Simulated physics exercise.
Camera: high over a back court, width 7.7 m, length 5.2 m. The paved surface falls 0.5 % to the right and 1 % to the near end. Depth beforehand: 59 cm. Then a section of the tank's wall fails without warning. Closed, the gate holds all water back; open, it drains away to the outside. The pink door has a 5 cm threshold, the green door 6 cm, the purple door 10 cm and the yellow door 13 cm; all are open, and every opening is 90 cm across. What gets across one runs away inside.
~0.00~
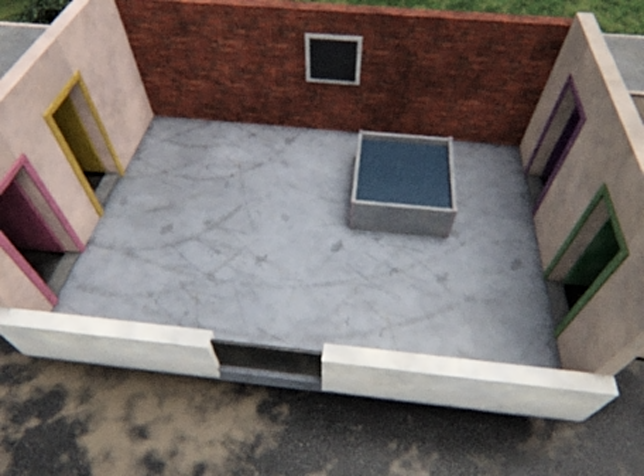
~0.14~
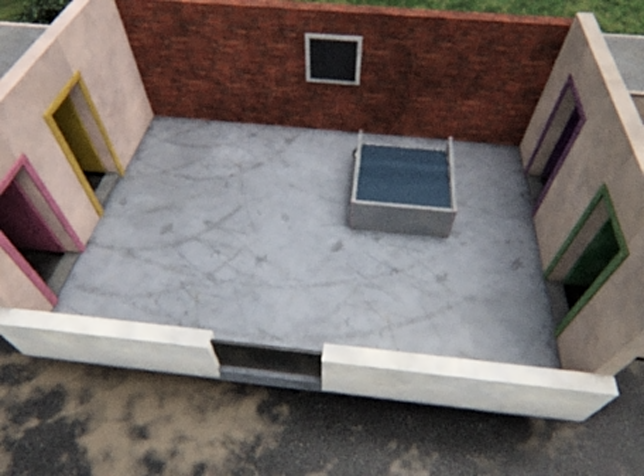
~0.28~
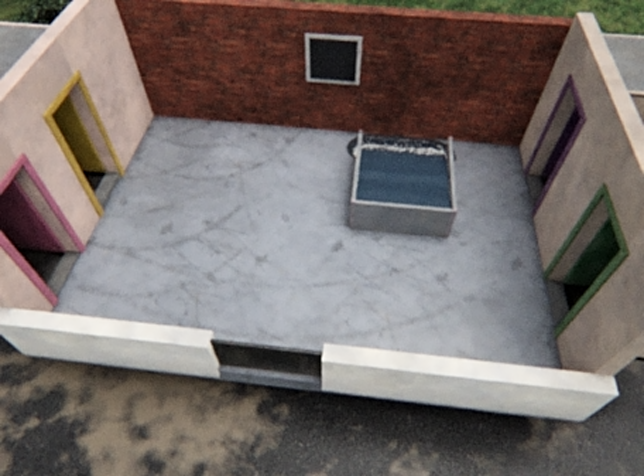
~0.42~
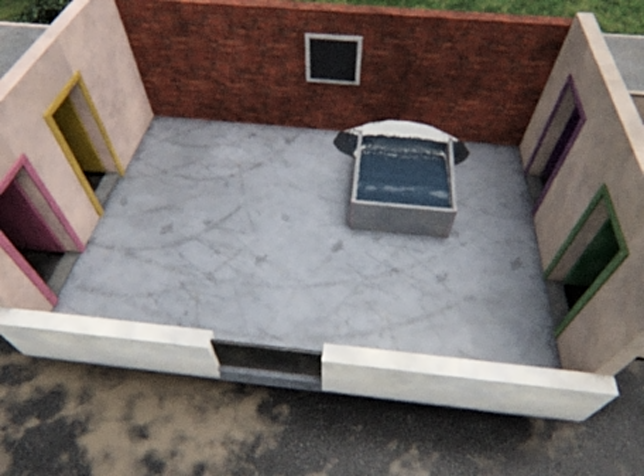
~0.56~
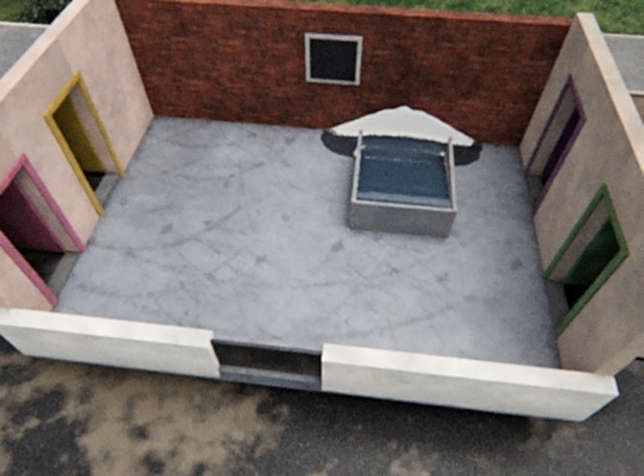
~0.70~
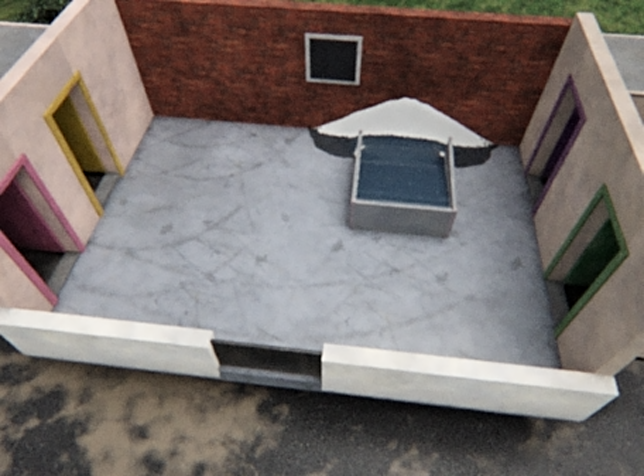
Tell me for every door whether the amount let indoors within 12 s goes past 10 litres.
Outcome: Watch the pink door: It will not outstrip the limit; watch the green door: It will not outstrip the limit; watch the purple door: It will outstrip the limit; watch the yellow door: It will not outstrip the limit.
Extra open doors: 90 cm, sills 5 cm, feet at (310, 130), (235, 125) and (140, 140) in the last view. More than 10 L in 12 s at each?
In sequence the answers are more than that, less than that and more than that.
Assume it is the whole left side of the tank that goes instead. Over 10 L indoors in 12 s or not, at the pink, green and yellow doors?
Pink beyond, green beyond, yellow beyond.
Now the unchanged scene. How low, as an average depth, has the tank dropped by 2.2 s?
Some 22 cm.
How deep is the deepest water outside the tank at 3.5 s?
Roughly 18 cm.
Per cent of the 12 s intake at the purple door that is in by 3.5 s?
Roughly 85 percent is in by then.
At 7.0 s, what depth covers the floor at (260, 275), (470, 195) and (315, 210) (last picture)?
Approximately 1, 1 and 1 centimetres, going through them in turn.
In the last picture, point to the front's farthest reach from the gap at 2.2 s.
Around pixel (177, 120).
After 1.4 s water covers 15 % of the floor and is deepest (40 cm) near (398, 139); pink door not reached, green door not reached, purple door not reached, yellow door not reached.
After 2.2 s water covers 30 % of the floor and is deepest (34 cm) near (514, 149); pink door not reached, green door not reached, purple door 16 cm at the sill, 7 L in, yellow door not reached.
After 3.5 s water covers 55 % of the floor and is deepest (18 cm) near (515, 155); pink door not reached, green door 4 cm at the sill, 0 L in, purple door 12 cm at the sill, 27 L in, yellow door 11 cm at the sill, 0 L in.
After 7.0 s water covers 80 % of the floor and is deepest (12 cm) near (241, 357); pink door 4 cm at the sill, 0 L in, green door 3 cm at the sill, 0 L in, purple door 7 cm at the sill, 30 L in, yellow door 3 cm at the sill, 0 L in.
After 12.0 s water covers 95 % of the floor and is deepest (8 cm) near (290, 362); pink door 6 cm at the sill, 2 L in, green door 6 cm at the sill, 1 L in, purple door 4 cm at the sill, 31 L in, yellow door 2 cm at the sill, 0 L in.
